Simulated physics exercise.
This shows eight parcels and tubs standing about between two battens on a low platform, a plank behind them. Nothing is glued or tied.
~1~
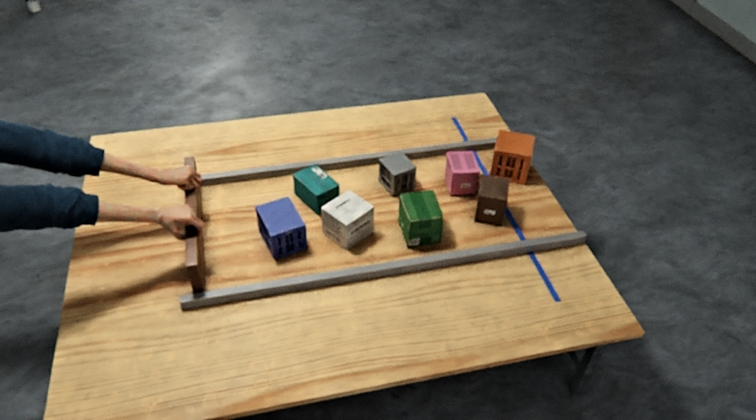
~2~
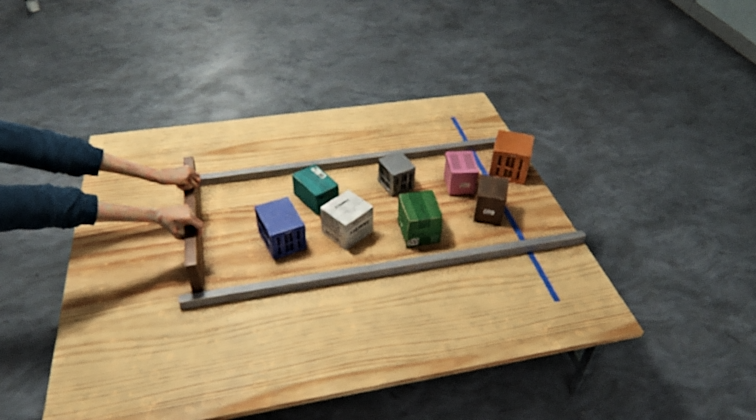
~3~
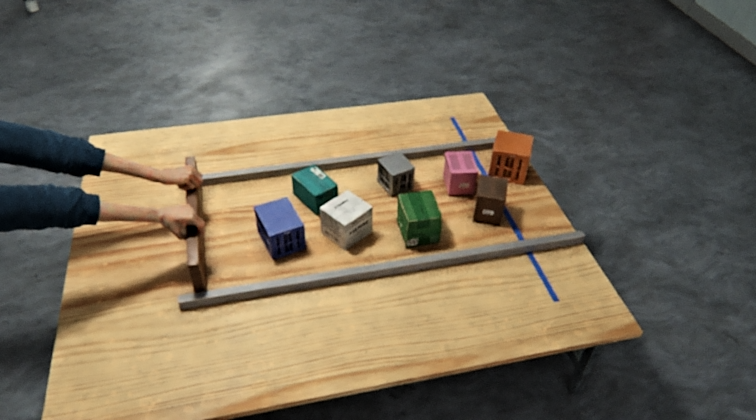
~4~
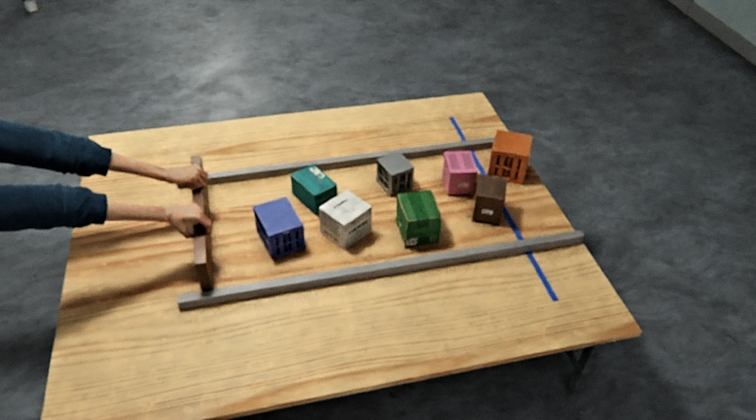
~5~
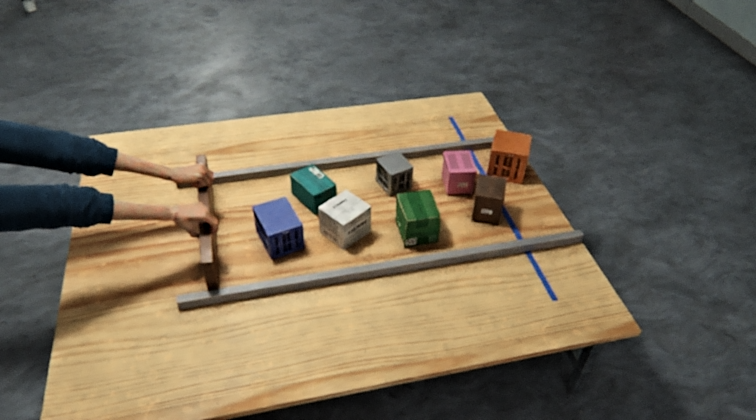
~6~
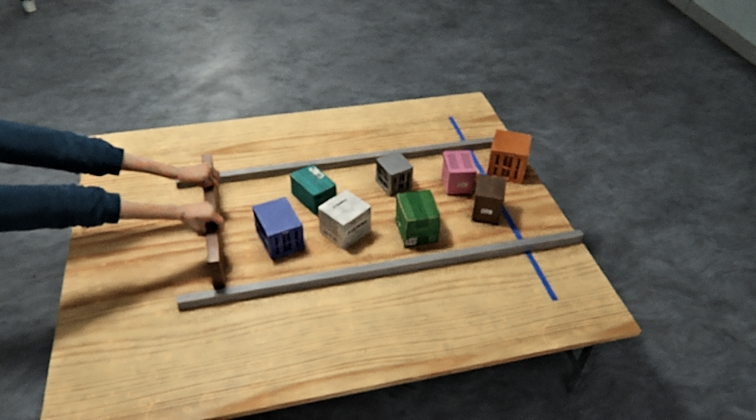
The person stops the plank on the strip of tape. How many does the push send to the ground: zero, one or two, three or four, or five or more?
The number that fall off is three or four.
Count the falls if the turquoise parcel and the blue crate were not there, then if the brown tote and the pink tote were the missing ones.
Fallen: 2, and 2 in the other try.
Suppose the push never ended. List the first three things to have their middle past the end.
They are the brown tote, then the orange crate, then the green parcel.
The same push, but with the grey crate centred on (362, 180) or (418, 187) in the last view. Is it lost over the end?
In that order, it remains up; holds on.
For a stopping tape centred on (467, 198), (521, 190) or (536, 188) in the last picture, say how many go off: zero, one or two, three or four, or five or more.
The falls would be either one or two; more than four; 5 or more.
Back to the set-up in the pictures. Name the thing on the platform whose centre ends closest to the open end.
It is the white box.
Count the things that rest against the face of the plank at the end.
That makes 2.
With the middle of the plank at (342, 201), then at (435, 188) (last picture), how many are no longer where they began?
First 4, then 8.
Early on, none off yet; orange crate at rest near (509, 156); brown tote at rest near (489, 200); pink tote at rest near (458, 173).
A while later, none off yet; orange crate at rest near (509, 156); brown tote travelled a little near (501, 198); pink tote at rest near (458, 173).
Further along, none off yet; orange crate travelled a little near (528, 154); brown tote travelled well along near (566, 189); pink tote travelled about its own width near (505, 171).
Finally, the number that fall off is three or four; lost, green parcel, pink tote, brown tote and orange crate.
